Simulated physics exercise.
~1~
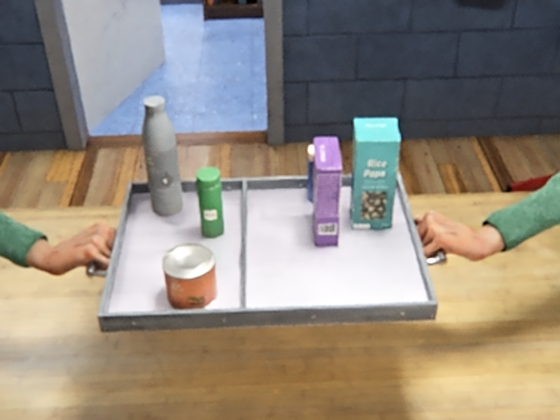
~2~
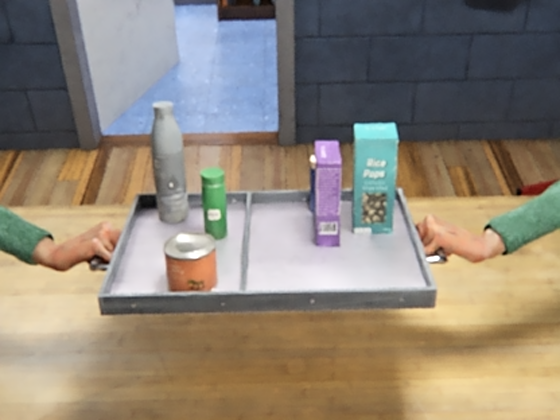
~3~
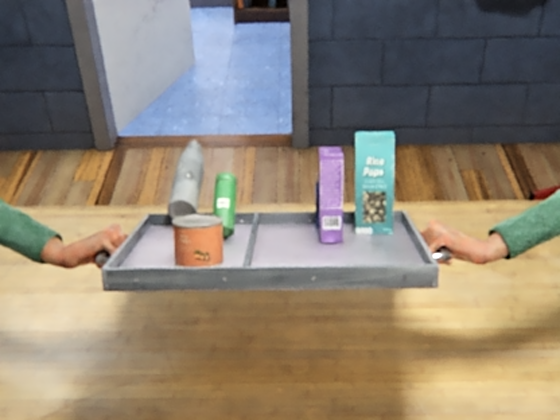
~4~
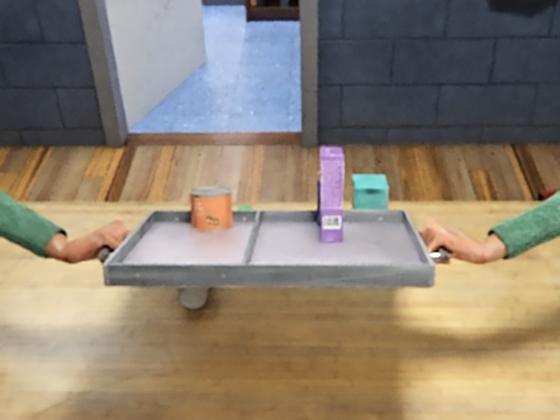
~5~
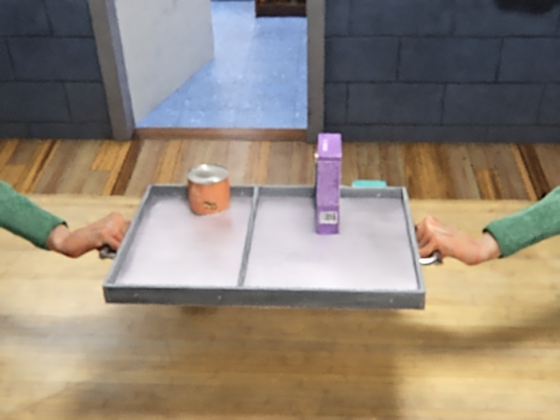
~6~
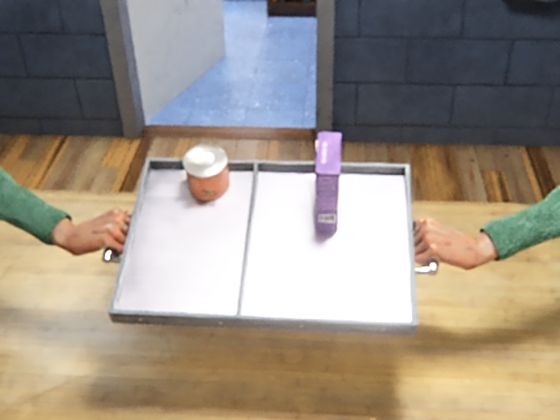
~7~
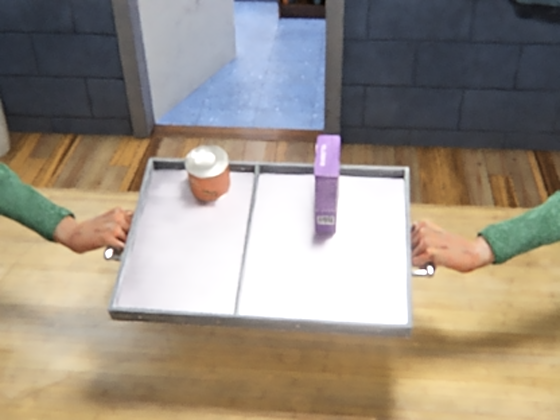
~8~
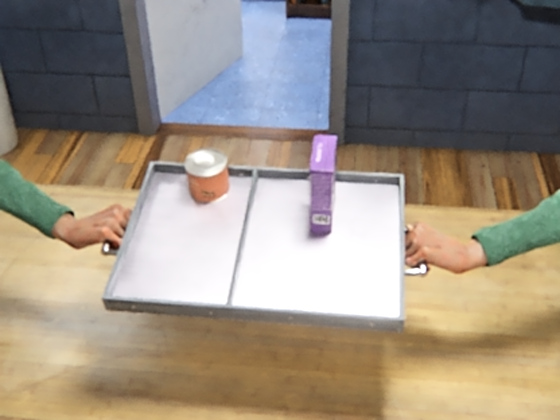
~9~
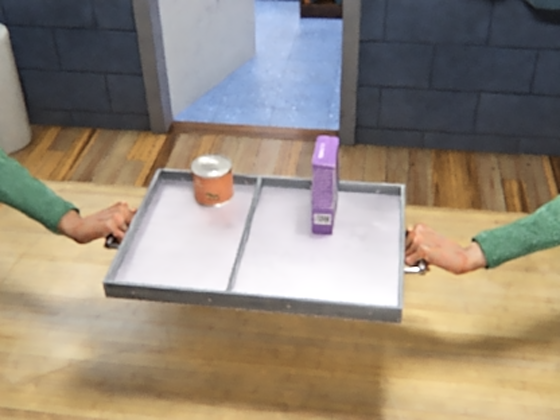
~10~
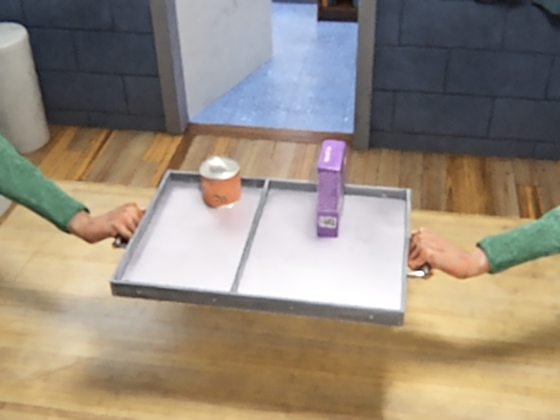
A tray held by two hands tipped away, and the grey bottle, green shaker and turquoise carton toppled off its far side while the orange tin slid back; it then tilted nearer and levelled, with the tin and purple packet still aboard.
